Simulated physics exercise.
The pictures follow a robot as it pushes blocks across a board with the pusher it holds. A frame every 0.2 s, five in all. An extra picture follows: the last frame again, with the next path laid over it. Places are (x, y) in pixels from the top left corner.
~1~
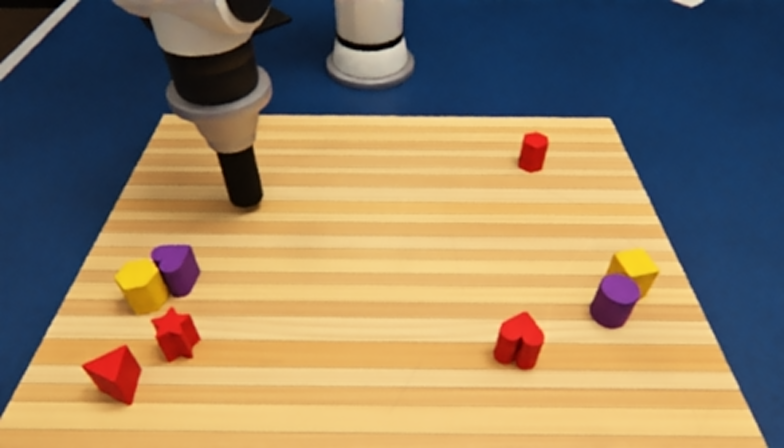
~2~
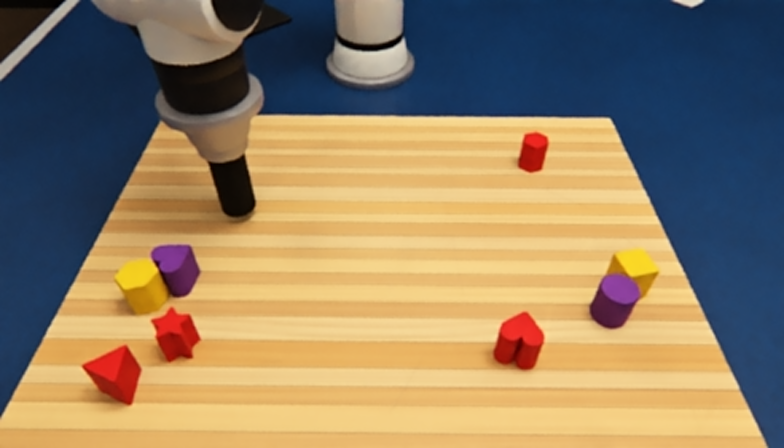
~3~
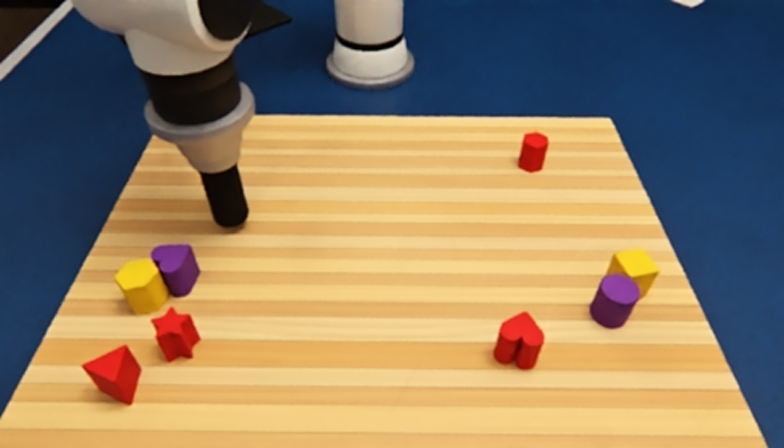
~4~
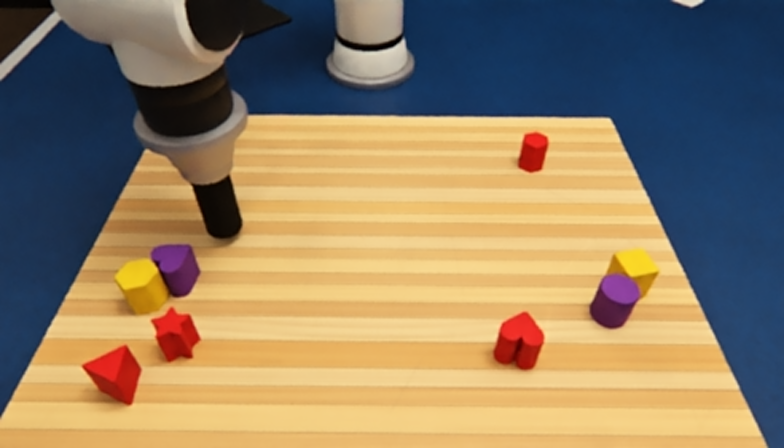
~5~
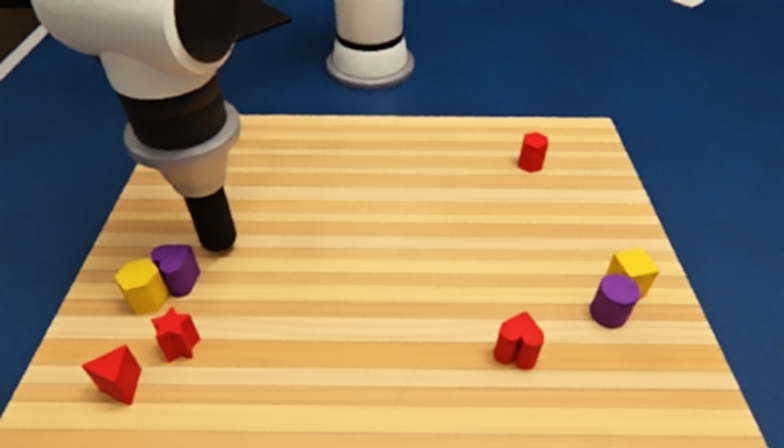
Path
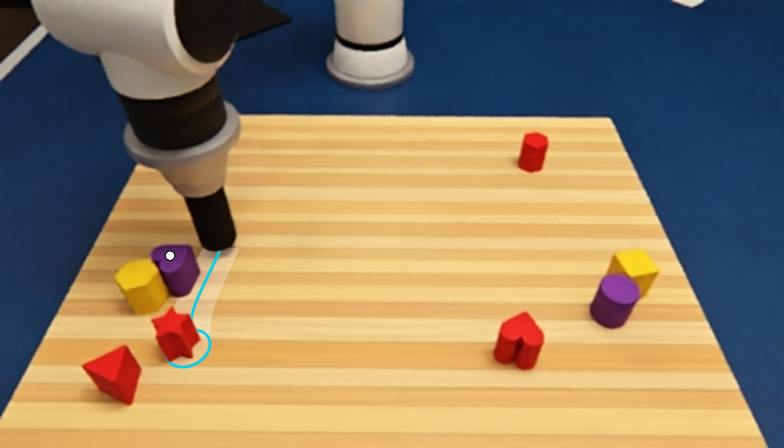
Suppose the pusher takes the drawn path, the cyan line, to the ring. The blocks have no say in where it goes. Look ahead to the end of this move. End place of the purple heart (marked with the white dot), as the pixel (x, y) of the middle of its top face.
Its top centre lands on (141, 293).
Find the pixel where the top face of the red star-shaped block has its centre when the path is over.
It should be at (161, 355) by then.
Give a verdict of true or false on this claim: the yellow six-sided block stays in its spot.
False
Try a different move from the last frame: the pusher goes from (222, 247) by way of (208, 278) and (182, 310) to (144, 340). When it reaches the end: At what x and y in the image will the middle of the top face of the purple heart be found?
My estimate: (91, 311).
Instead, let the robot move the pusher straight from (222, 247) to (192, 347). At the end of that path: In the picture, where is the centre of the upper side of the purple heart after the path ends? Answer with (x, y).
My best guess is (152, 290).
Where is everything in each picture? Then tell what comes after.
Lower end of the pusher at (247, 198), tops of blocks, red triangular piece at (107, 363), yellow six-sided block at (136, 273), red star-shaped block at (169, 322), purple heart at (170, 256), in the first frame.
Pusher at (239, 206), blocks as before, in the second frame.
Pusher at (232, 216), blocks as before, in the third frame.
Pusher at (225, 227), blocks as before, in the fourth frame.
Pusher at (219, 240), red triangular piece at (107, 363), yellow six-sided block at (136, 273), red star-shaped block at (169, 322), purple heart at (170, 256), in the fifth frame.
The drawn path runs from (222, 247) over (200, 293) to (188, 348); the dot is on the purple heart.
On the path given first. One third of the way, pusher at (204, 270); yellow six-sided block at (121, 279), turned 20° clockwise; purple heart at (157, 270), turned 20° clockwise.
Two thirds of the way, pusher at (190, 304); yellow six-sided block at (111, 281), turned 45° clockwise; purple heart at (143, 291), turned 75° clockwise.
At the end, pusher at (185, 341); red triangular piece not moved; yellow six-sided block at (110, 281), turned 45° clockwise; red star-shaped block at (161, 355), turned 20° anticlockwise; purple heart at (141, 293), turned 80° clockwise.
